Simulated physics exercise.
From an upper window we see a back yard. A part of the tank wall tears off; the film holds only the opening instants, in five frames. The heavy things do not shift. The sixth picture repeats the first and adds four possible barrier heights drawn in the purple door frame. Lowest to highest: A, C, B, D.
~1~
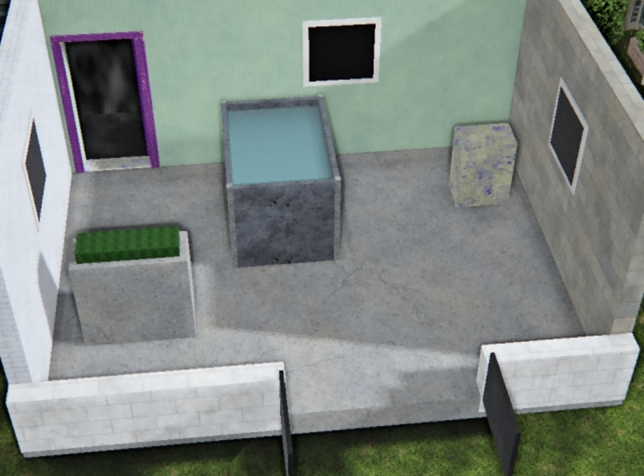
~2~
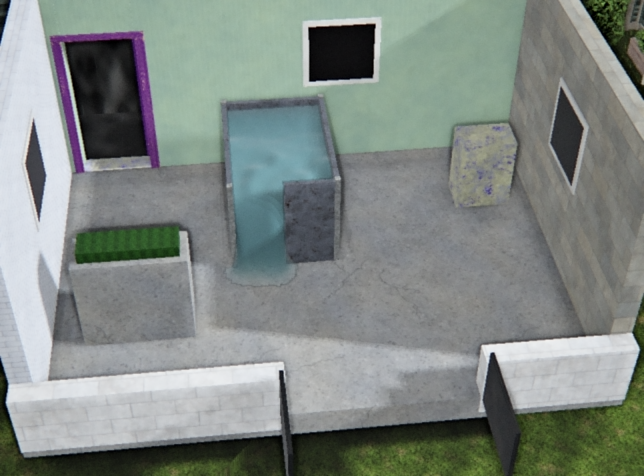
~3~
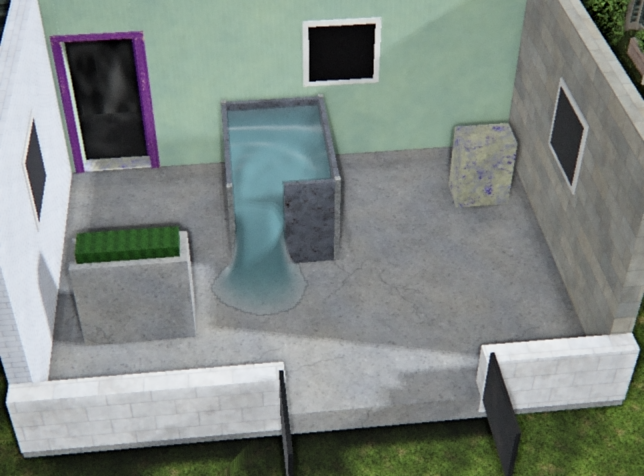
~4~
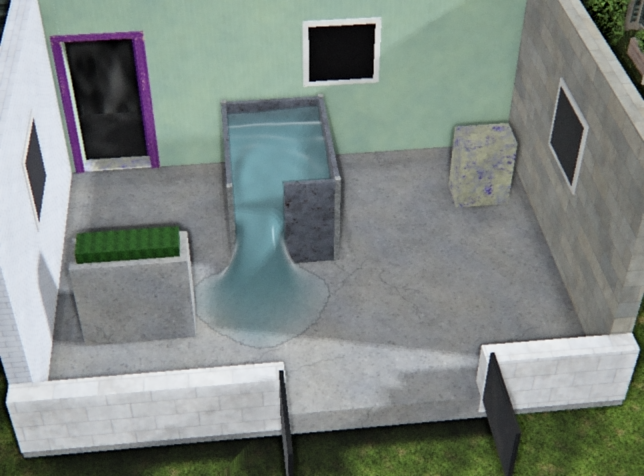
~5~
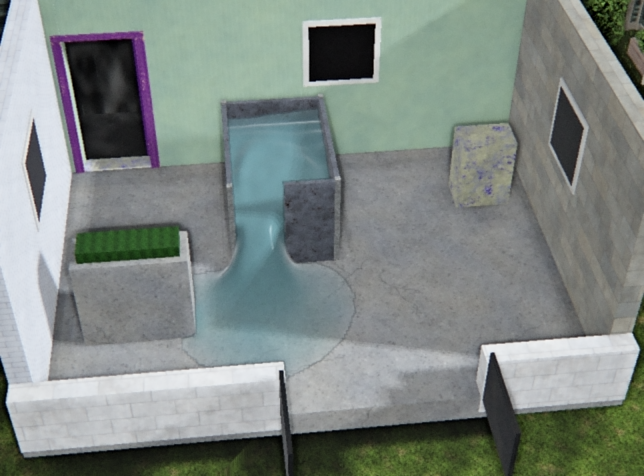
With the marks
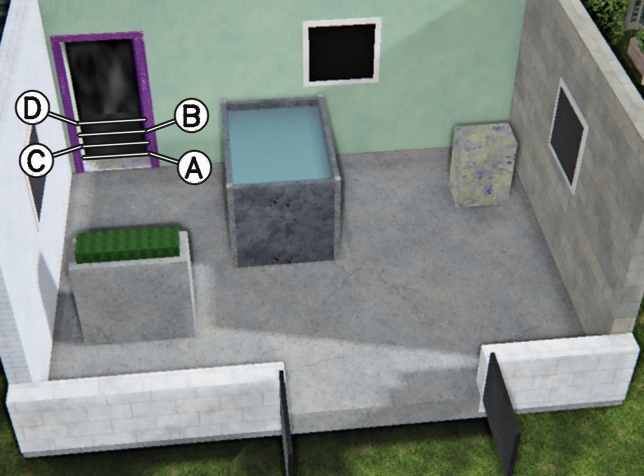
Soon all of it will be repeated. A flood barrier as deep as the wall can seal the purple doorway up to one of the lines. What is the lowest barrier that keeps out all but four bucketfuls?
Take A.
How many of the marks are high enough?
All four.
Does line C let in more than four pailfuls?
No, not at all.
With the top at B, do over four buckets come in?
No, not at all.
On the marked copy, A at (116, 155); B at (113, 133); C at (114, 144); D at (111, 121); from the bottom up A, C, B, D.
Choosing A, nothing gets over.
Choosing B, nothing gets over.
Choosing C, nothing gets over.
Choosing D, nothing gets over.
